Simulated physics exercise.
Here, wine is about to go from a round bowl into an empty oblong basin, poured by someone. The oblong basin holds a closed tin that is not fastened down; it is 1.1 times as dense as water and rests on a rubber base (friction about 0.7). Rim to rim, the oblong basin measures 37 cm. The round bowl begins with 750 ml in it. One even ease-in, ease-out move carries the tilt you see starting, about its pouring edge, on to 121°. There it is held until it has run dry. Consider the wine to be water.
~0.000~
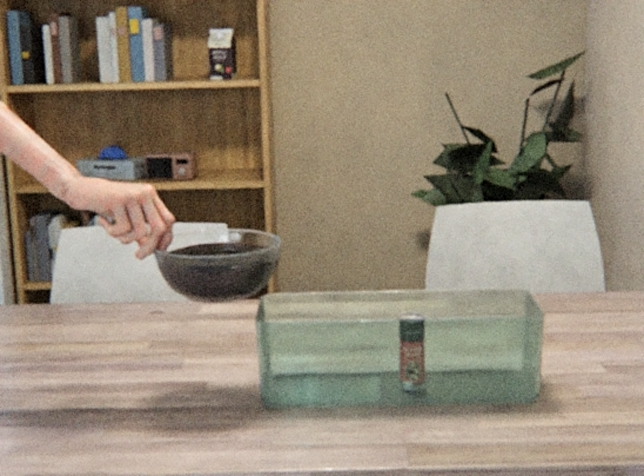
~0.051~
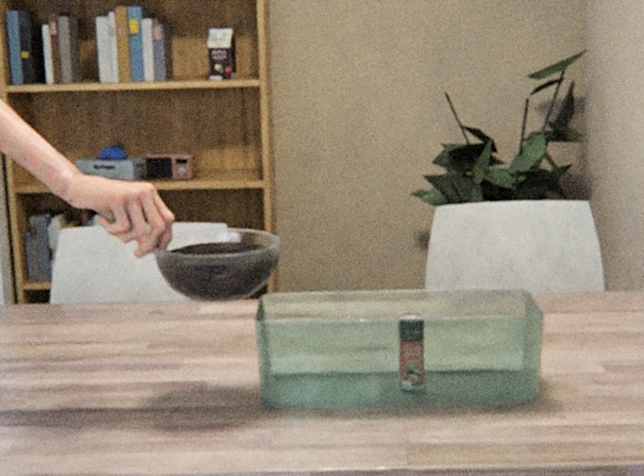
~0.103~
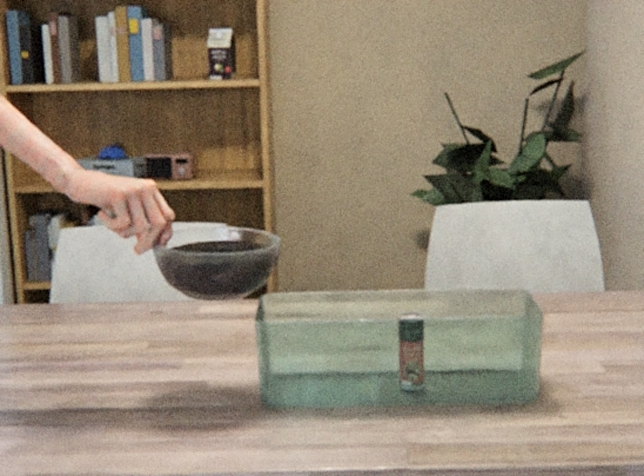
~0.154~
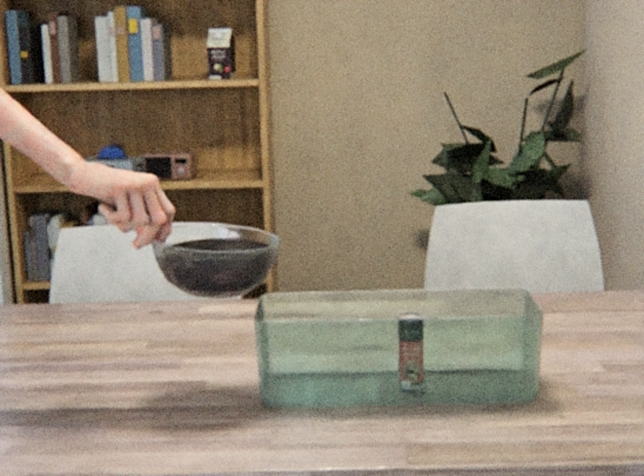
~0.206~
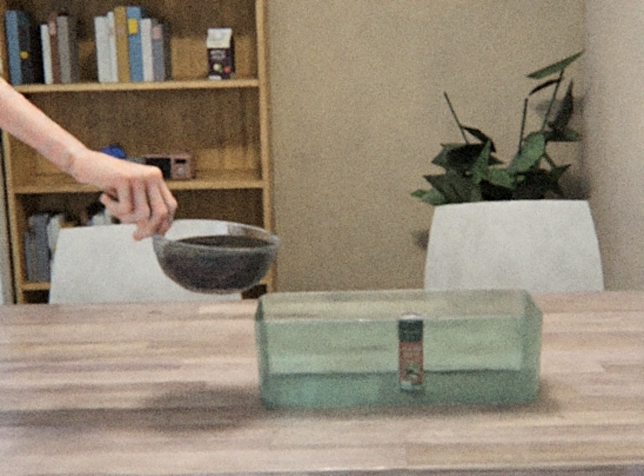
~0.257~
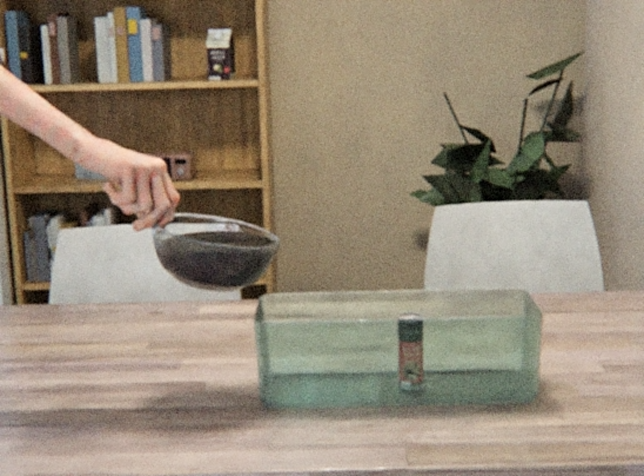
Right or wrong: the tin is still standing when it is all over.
Right, it is still standing.
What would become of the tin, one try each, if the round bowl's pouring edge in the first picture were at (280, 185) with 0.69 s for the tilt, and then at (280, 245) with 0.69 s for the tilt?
Trial 1 - tin tips; trial 2 - tin tips.
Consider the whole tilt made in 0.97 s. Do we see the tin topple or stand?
In that case the tin stays vertical.
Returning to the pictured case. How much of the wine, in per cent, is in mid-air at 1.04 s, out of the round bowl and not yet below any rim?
Near 4 per cent, I'd say.
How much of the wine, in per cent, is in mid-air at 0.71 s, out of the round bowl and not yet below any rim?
Around 40 percent.
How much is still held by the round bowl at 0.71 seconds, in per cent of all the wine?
Close to 38 percent of the liquid remains at that time.
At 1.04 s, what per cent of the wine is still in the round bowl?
Close to 0 percent of the whole amount.
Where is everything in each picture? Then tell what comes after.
In the first picture, it leans 0°; its right rim is at (280, 243); the wine meets the walls at (159, 256) and (277, 253); the oblong basin's rim runs from (259, 309) to (535, 303); the tin's top is at (412, 319).
In the second picture, it leans 0°; its right rim is at (280, 243); the wine meets the walls at (159, 255) and (276, 253).
In the third picture, it leans 2°; its right rim is at (279, 243); the wine meets the walls at (159, 254) and (276, 251).
In the fourth picture, it leans 4°; its right rim is at (279, 242); the wine meets the walls at (159, 251) and (276, 249).
In the fifth picture, it leans 8°; its right rim is at (278, 243); the wine meets the walls at (158, 247) and (276, 246).
In the sixth picture, it leans 12°; its right rim is at (278, 243); the wine meets the walls at (158, 242) and (276, 242).
Then, 0.71 s in, the tilt is 72° and 37 per cent is still to pour; the tin stands where it began.
Then, 1.04 s in, the tilt is 112° and 0 per cent is still to pour; the tin stands where it began.
Then, 1.38 s in, the tilt is 121° and 0 per cent is still to pour; the tin stands where it began.
Then, 1.76 s in, the tilt is 121° and 0 per cent is still to pour; the tin stands where it began.
Finally, the tin stands where it began.
